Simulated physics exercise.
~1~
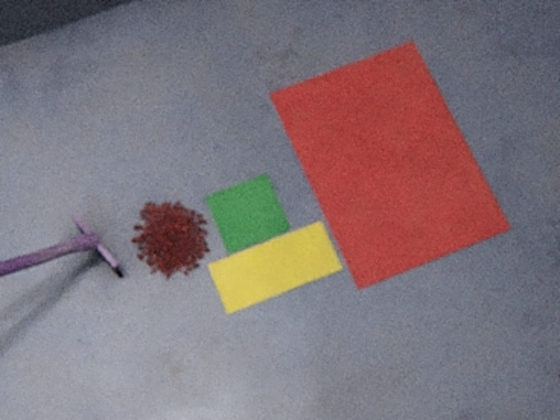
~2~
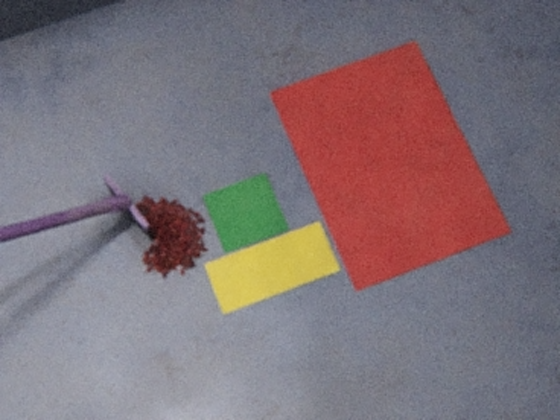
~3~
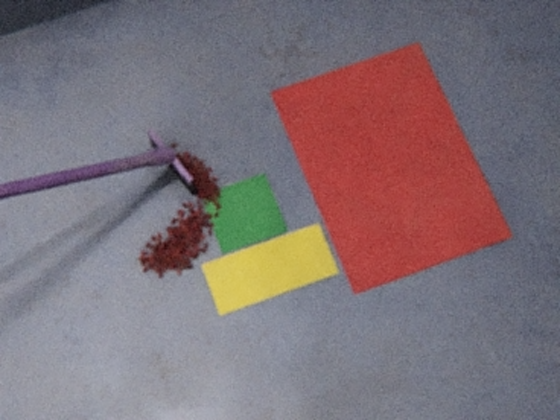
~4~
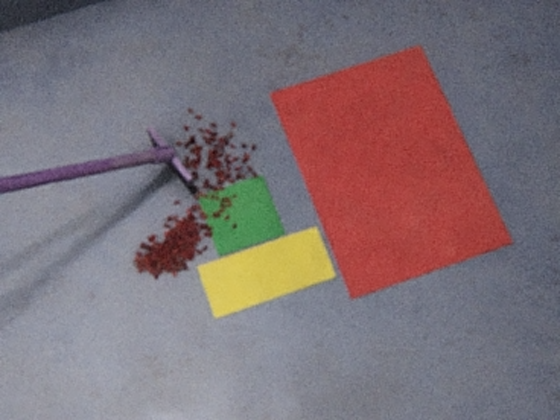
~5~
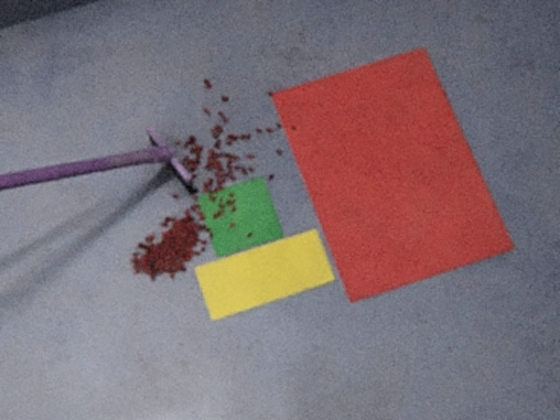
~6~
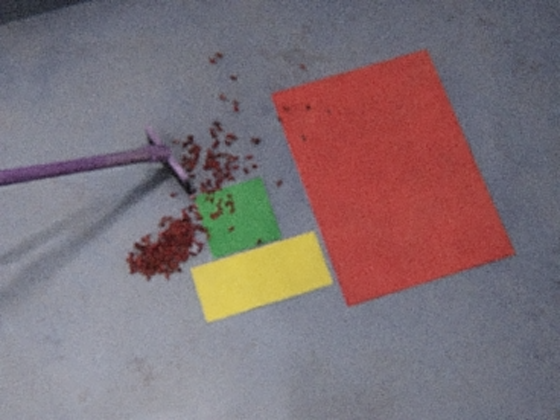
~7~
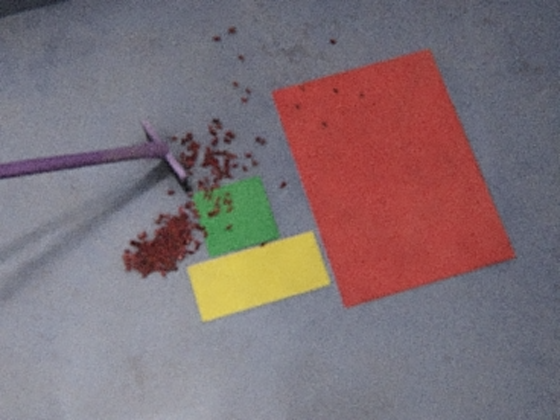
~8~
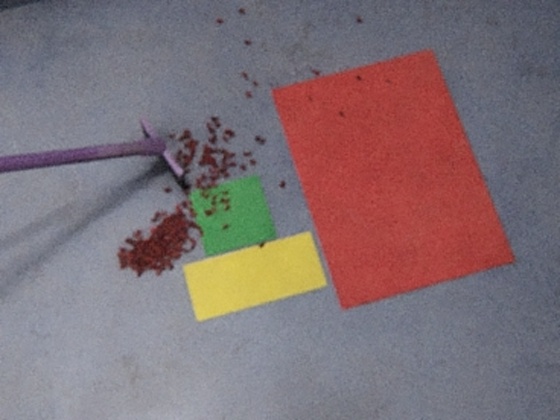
A purple squeegee with a long handle reaches in from the left over a dull grey-blue surface, seen from above at a slant. Beside it lies a round pile of dark red beans, with a small green sheet, a yellow strip below that and a large red sheet to the right. The blade pushes right and upward through the upper part of the pile, then stops near the green sheet. Beans scatter up and to the right, a few crossing the red sheet's top. Finally, a clump remains at lower left, with loose beans around the blade and a few on the green.
